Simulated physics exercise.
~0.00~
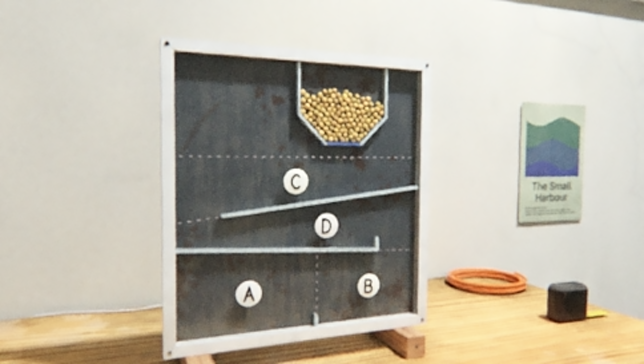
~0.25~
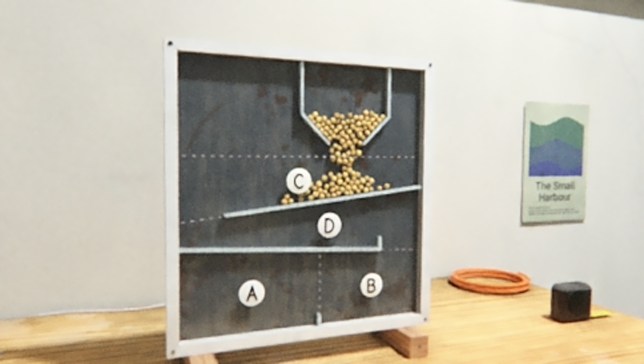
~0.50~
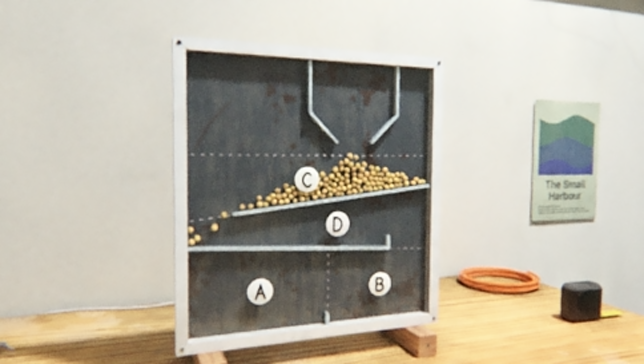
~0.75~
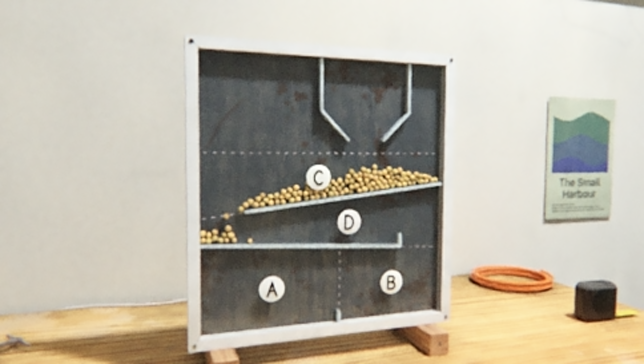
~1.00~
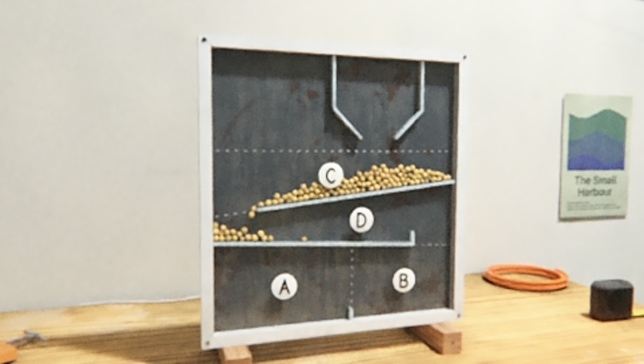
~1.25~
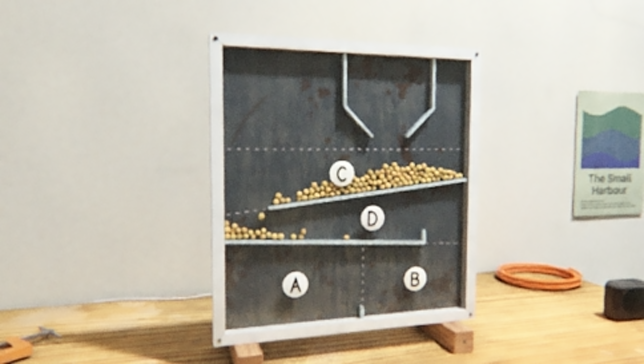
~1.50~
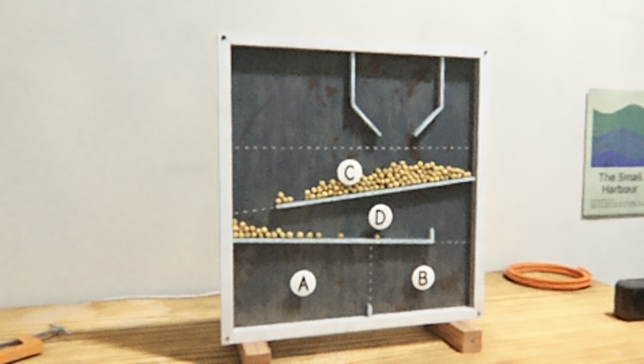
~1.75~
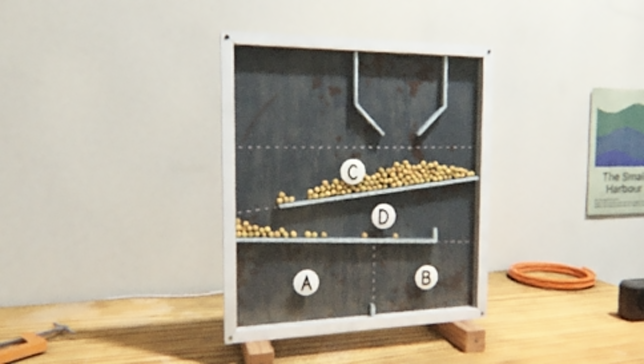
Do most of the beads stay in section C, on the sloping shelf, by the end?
Yes, most of the beads stay heaped on the sloping shelf in section C. A smaller share lies on the ledge below in section D, and sections A and B stay empty.
